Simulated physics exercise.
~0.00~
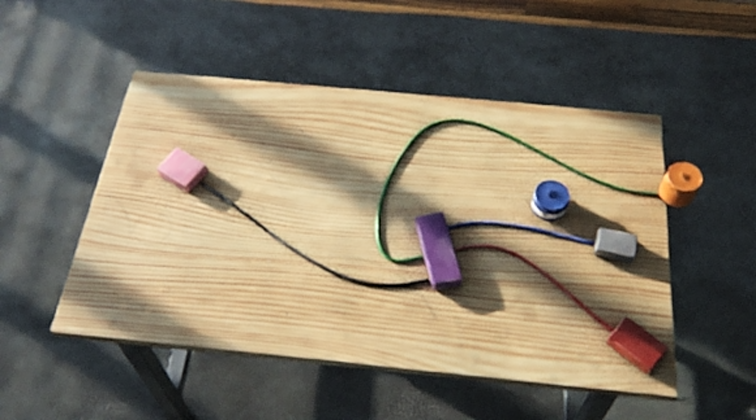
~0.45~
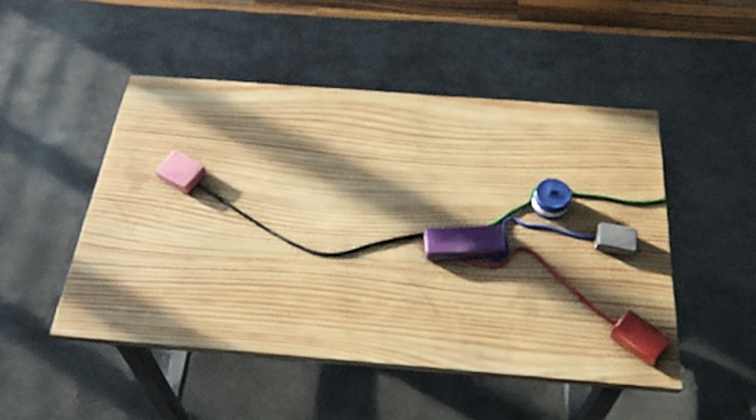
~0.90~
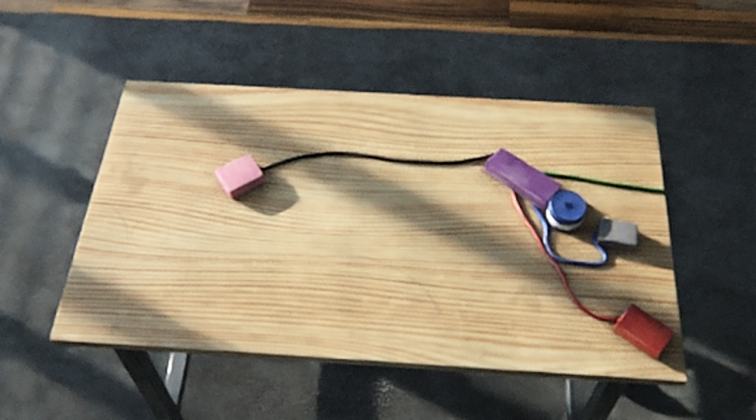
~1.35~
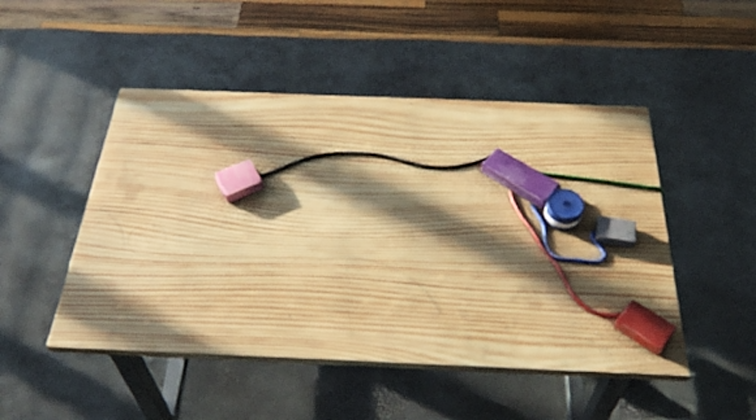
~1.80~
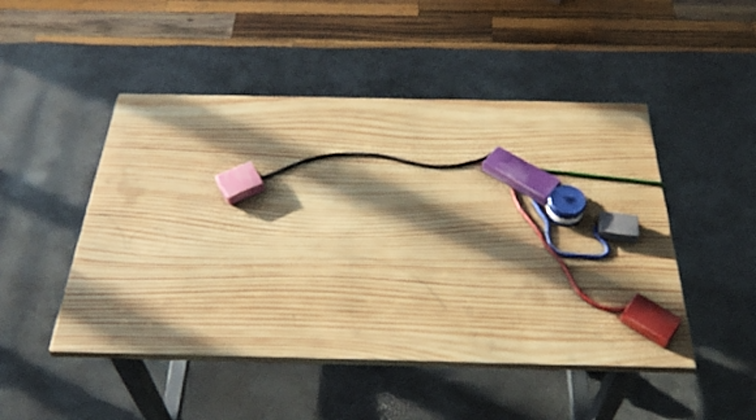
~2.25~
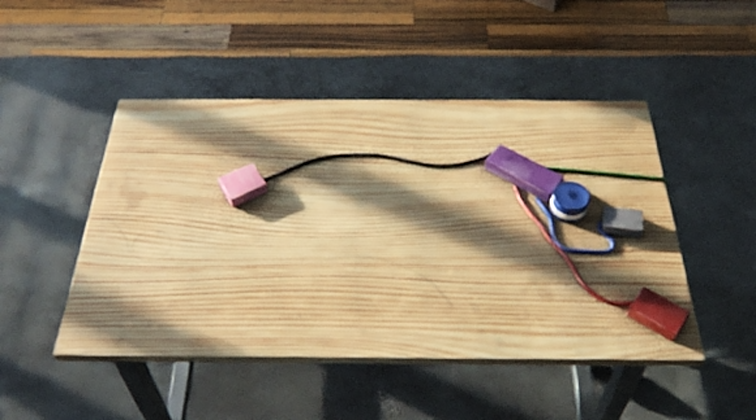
The orange spool drops off the right edge, its cable dragging the purple block rightward, and the pink block shifts.
